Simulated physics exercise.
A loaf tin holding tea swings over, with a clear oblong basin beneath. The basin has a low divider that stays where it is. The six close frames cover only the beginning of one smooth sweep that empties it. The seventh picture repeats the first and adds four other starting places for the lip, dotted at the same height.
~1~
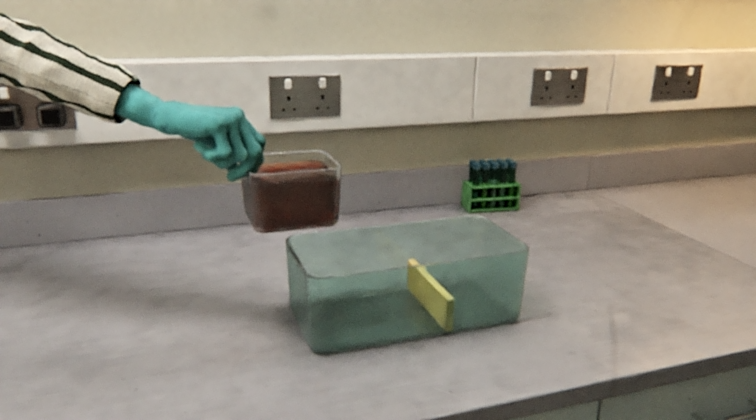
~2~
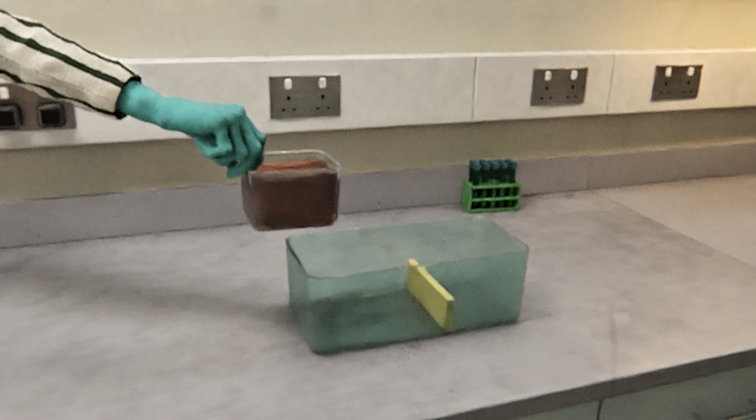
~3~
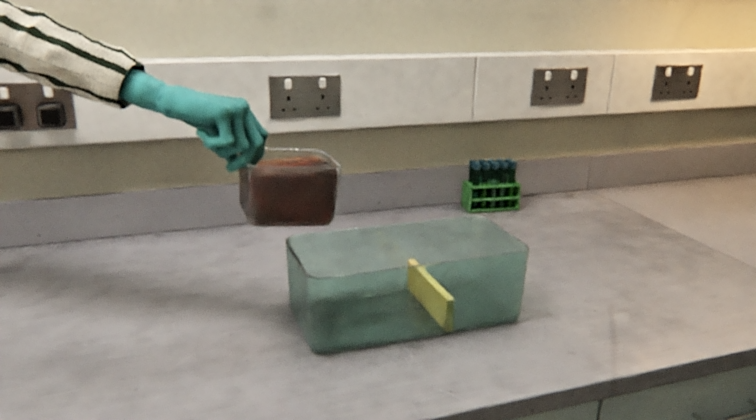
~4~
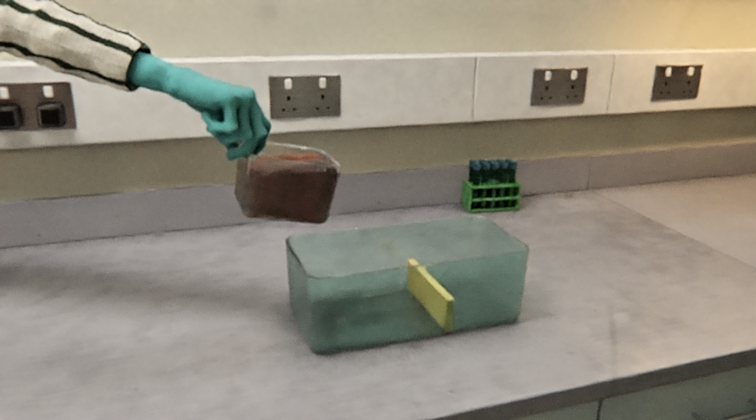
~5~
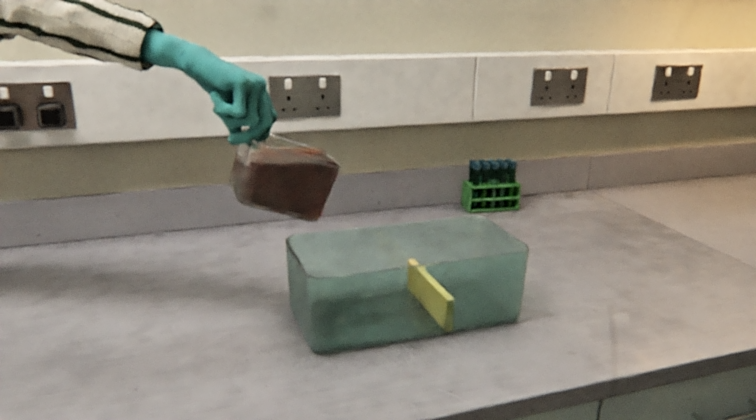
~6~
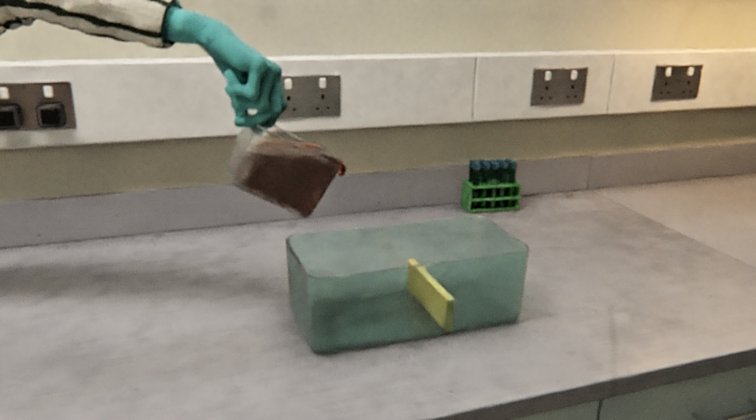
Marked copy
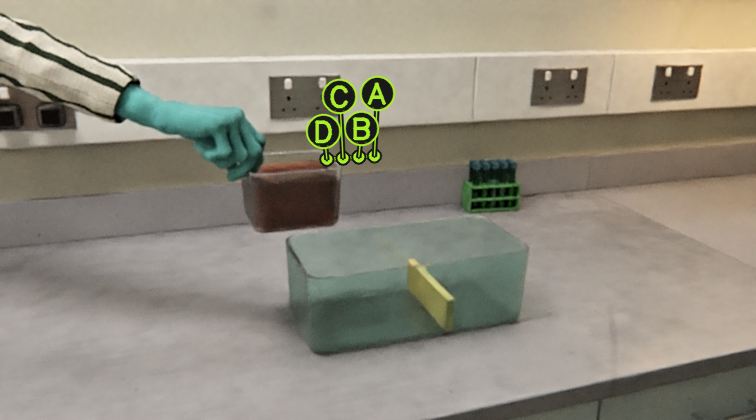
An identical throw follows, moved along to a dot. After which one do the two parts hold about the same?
B is best.
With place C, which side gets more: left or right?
More ends on the left.
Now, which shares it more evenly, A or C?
That would be A.
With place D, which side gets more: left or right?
The left one.
On the marked copy, A at (374, 155); B at (358, 157); C at (342, 158); D at (326, 159).
With A, about 26 % ends left of the wall and 73 % right of it.
With B, about 47 % ends left of the wall and 51 % right of it.
With C, about 88 % ends left of the wall and 10 % right of it.
With D, about 96 % ends left of the wall and 3 % right of it.
